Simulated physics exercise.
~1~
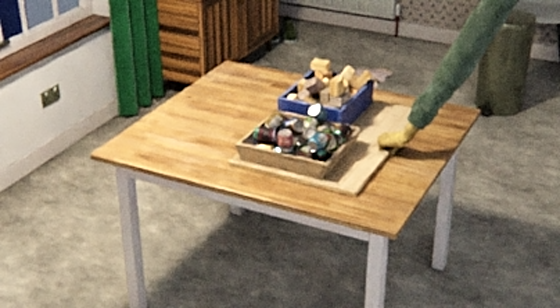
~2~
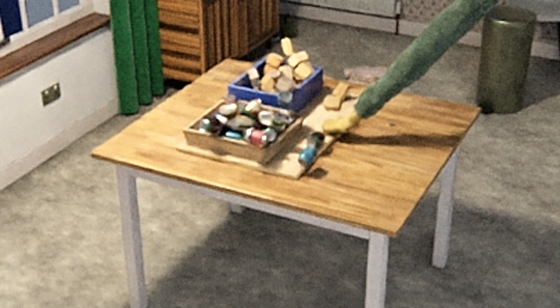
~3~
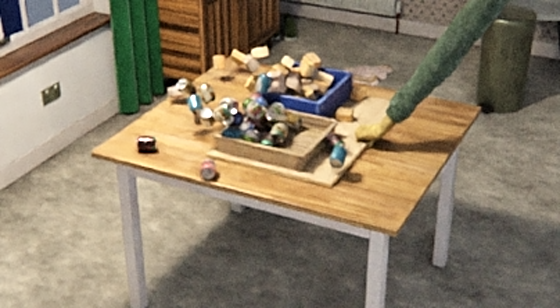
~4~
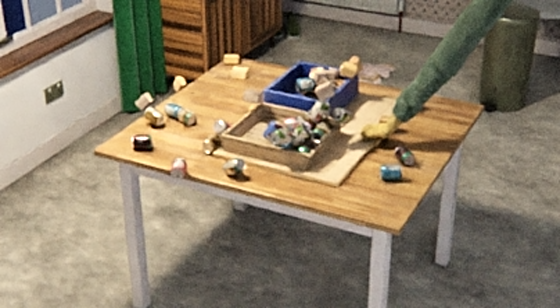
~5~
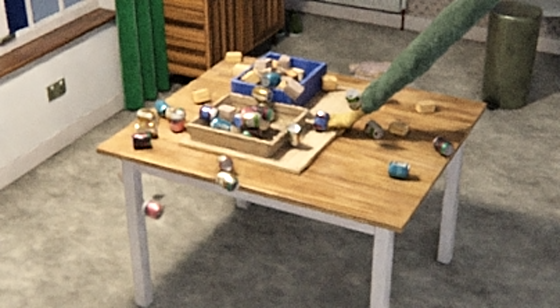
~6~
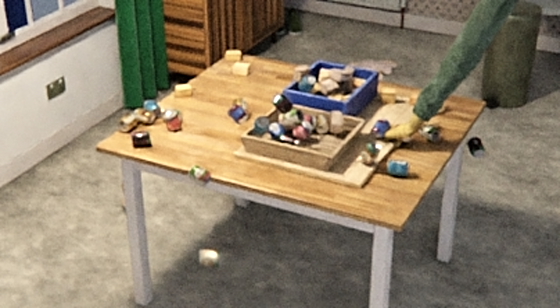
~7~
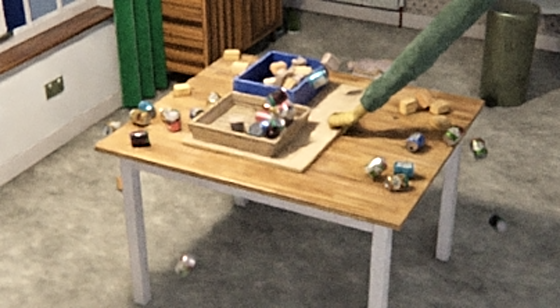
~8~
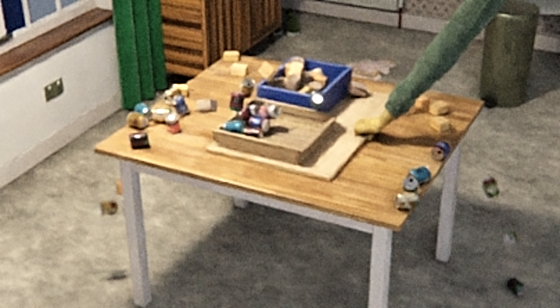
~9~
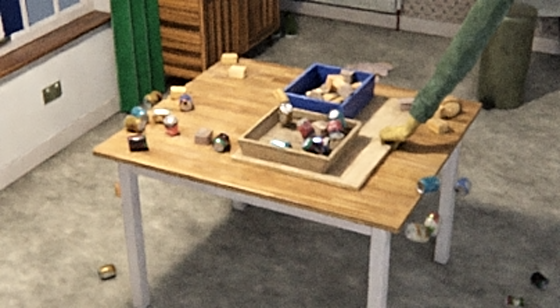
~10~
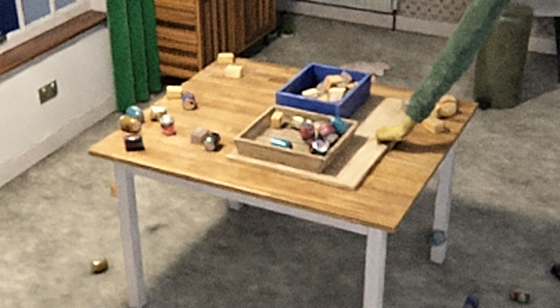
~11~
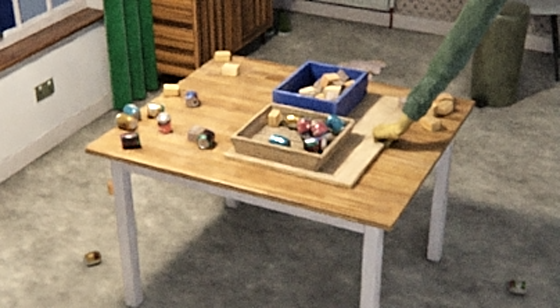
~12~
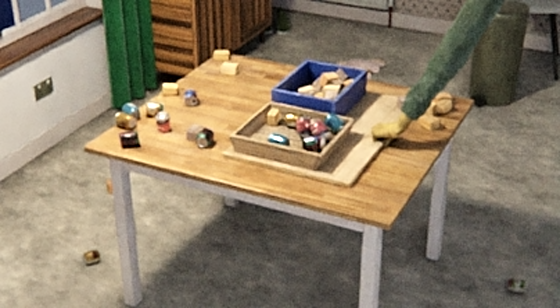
A green-sleeved arm slides a board back and forth, scattering cans and blocks, then stops.
